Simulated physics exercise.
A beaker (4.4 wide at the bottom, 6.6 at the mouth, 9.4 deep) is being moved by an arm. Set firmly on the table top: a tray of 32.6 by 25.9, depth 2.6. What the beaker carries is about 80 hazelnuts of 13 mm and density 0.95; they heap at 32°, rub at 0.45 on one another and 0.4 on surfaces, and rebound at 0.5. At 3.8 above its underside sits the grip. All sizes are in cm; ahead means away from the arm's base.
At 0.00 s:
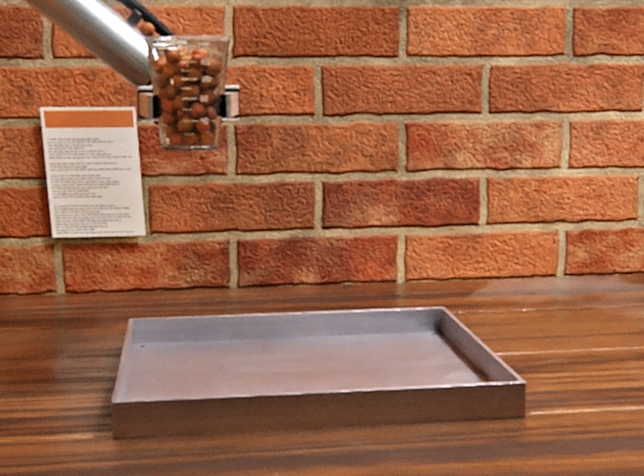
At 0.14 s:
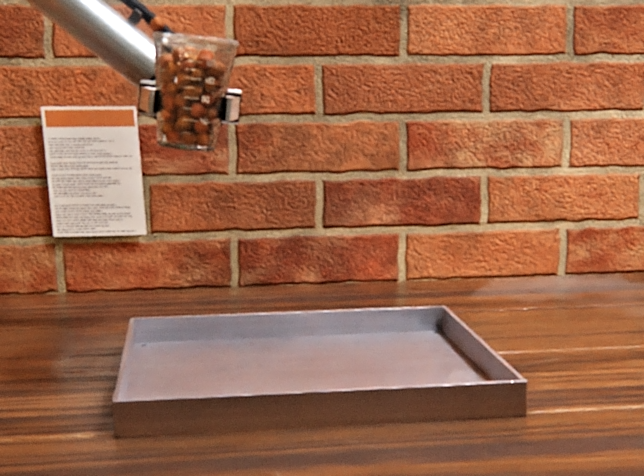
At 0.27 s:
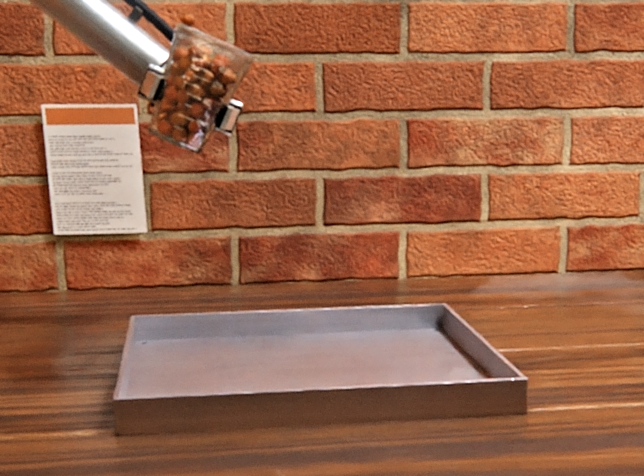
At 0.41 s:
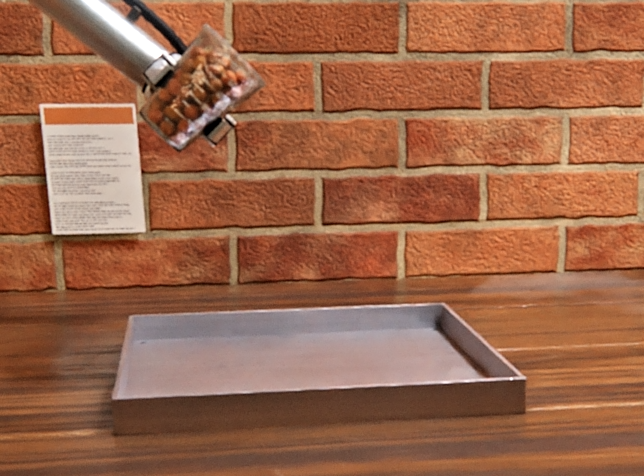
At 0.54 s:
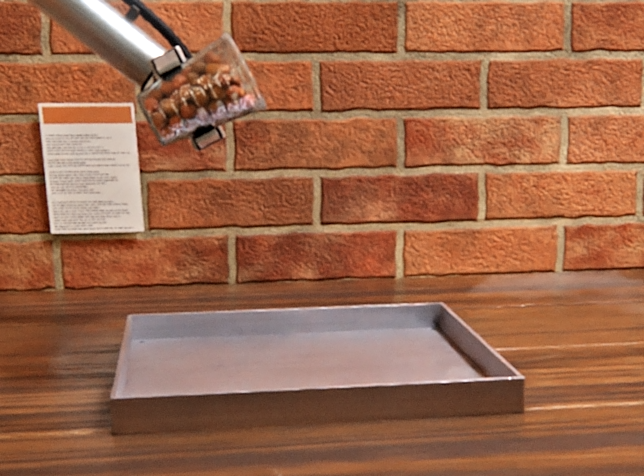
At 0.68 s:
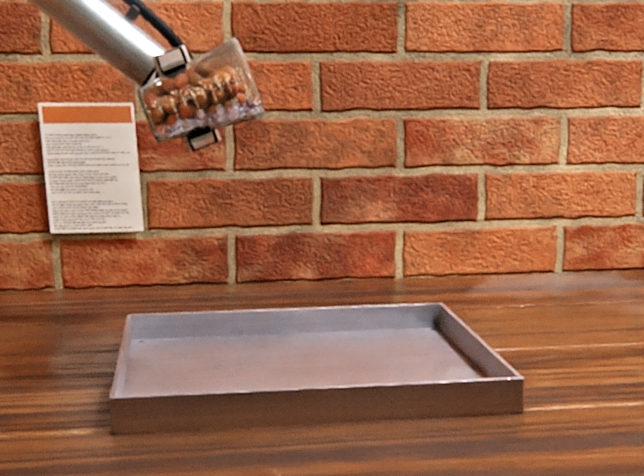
In front of a brick wall, above a wooden table with an empty shallow tray, a metal arm gripped a clear beaker of brown nuts and tilted it steadily to the right, almost onto its side.
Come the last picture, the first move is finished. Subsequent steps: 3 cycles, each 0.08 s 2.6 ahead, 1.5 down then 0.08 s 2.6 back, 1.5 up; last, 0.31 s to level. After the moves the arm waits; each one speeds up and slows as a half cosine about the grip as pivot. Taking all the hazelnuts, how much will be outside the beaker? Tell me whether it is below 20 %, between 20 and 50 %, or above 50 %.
That share comes out between 20 and 50 %.
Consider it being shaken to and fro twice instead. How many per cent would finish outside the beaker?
It would be near 35 per cent.
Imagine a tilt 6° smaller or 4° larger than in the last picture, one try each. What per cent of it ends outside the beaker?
About 25 per cent for the first try and 45 per cent for the second.
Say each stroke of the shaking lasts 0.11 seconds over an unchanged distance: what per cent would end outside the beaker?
That gives about 30 percent.
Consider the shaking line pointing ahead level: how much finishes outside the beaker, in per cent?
55 %.
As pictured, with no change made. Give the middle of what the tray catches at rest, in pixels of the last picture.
Around (383, 358).
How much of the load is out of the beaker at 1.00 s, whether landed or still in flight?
I'd put it at some 25 per cent at that point.
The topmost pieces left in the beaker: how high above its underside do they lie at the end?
7.0 cm.
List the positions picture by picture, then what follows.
In the first picture, beaker middle at (189, 95), level; upper third of the load around (187, 64), from x 145 to 215, top at y 30; 80 in the beaker.
In the second picture, beaker middle at (191, 95), tilted 7° forward; upper third of the load around (191, 64), from x 155 to 220, top at y 25.
In the third picture, beaker middle at (195, 93), tilted 24° forward; upper third of the load around (201, 65), from x 165 to 230, top at y 20.
In the fourth picture, beaker middle at (196, 95), tilted 46° forward; upper third of the load around (206, 72), from x 155 to 240, top at y 55.
In the fifth picture, beaker middle at (197, 97), tilted 63° forward; upper third of the load around (211, 80), from x 150 to 250, top at y 60.
In the sixth picture, beaker middle at (197, 98), tilted 70° forward; upper third of the load around (211, 82), from x 150 to 255, top at y 70; 80 in the beaker.
By 1.00 s, tilted 70° forward, highest piece 27 above the table; 61 in the beaker, 6 in the tray, 13 in flight or on a rim.
By 1.31 s, tilted 36° forward, highest piece 29 above the table; 50 in the beaker, 24 in the tray, 2 on the table or floor, 4 in flight or on a rim.
By 1.67 s, level, highest piece 29 above the table; 50 in the beaker, 26 in the tray, 4 on the table or floor.
By 2.72 s, level, highest piece 29 above the table; 50 in the beaker, 26 in the tray, 4 on the table or floor.
Final count, 50 in the beaker, 26 in the tray, 4 on the table or floor. That is 38 % outside the beaker.
